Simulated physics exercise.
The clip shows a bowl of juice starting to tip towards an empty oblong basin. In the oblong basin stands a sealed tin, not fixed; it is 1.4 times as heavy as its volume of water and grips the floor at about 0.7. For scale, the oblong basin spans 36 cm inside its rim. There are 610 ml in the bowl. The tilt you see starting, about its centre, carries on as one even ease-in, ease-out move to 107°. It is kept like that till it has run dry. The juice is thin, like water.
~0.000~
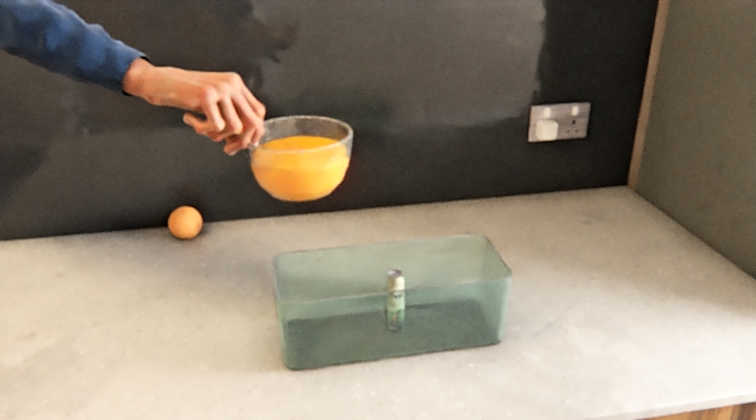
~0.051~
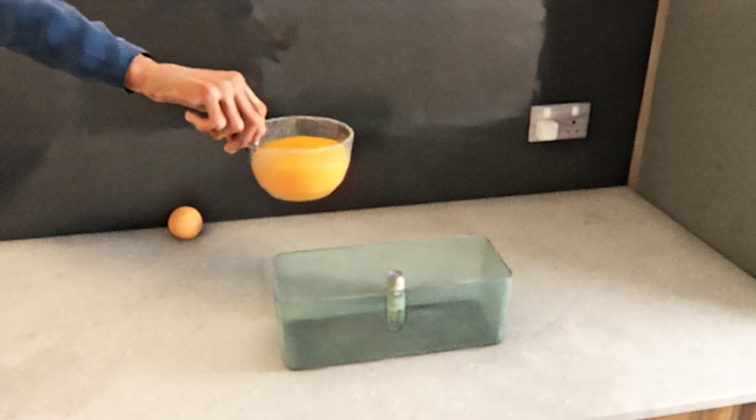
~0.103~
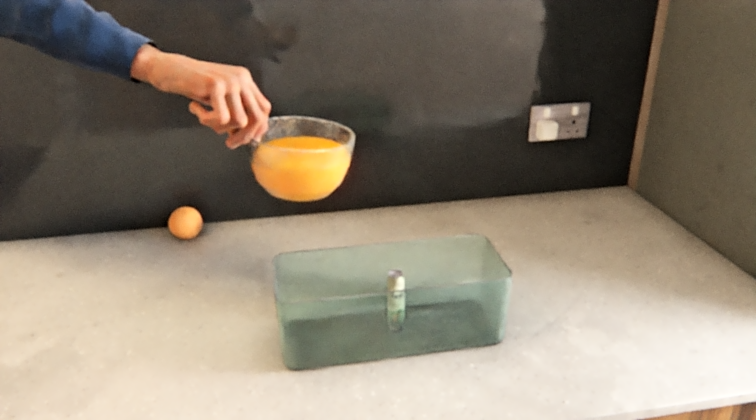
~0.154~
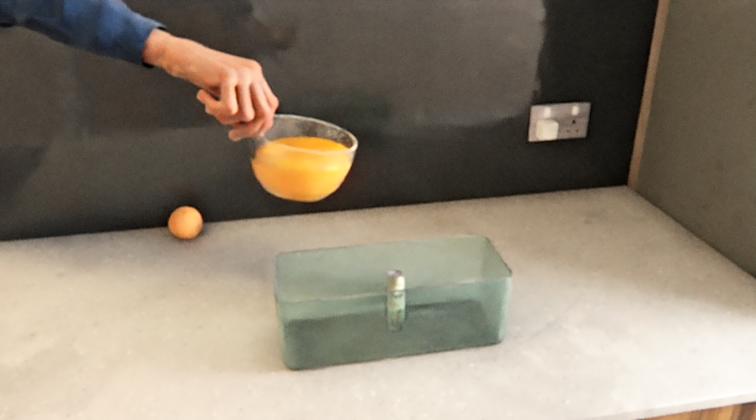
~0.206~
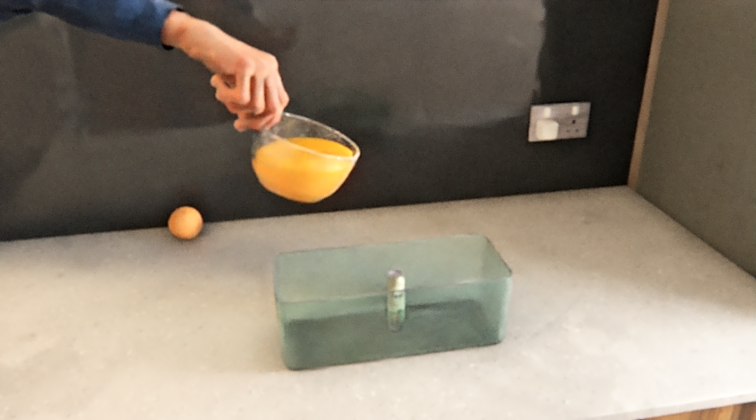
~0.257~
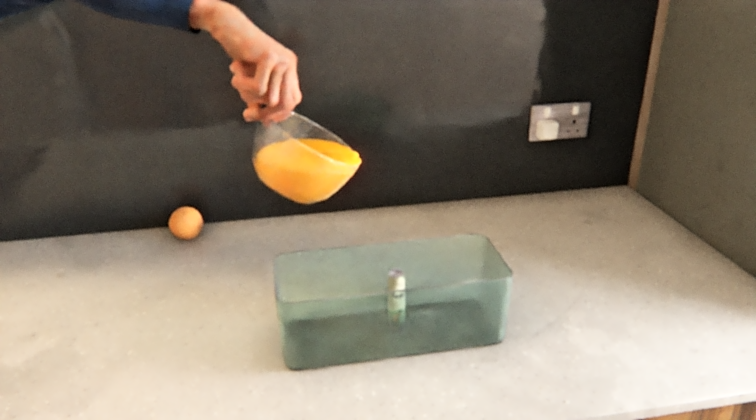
In the video, a hand holds a clear glass bowl of orange juice above an empty greenish oblong basin on a countertop, then rises and tilts the bowl steadily to the right, the juice shifting towards its lowering right rim.
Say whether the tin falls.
It falls.
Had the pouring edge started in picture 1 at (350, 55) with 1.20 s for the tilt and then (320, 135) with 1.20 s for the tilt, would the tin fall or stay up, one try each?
First it keeps standing; then it stays up.
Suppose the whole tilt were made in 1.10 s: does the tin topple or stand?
Then it stays up.
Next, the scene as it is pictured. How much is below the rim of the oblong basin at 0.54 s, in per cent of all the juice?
Near 18 in a hundred.
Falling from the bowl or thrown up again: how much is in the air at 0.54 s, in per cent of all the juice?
Near 54 in a hundred.
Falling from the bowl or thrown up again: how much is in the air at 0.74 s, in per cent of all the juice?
Near 10 in a hundred.
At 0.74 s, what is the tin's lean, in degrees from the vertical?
It is at some 0°.
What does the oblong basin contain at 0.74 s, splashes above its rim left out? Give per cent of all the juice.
Some 88 per cent.
Then, 0.54 s in, the tilt is 95° and 27 per cent is still to pour; the tin stands where it began.
Then, 0.74 s in, the tilt is 107° and 2 per cent is still to pour; the tin stands where it began.
Then, 0.96 s in, the tilt is 107° and 0 per cent is still to pour; the tin leans 16°.
Then, 1.19 s in, the tilt is 107° and 0 per cent is still to pour; the tin lies on its side.
Finally, the tin lies on its side.
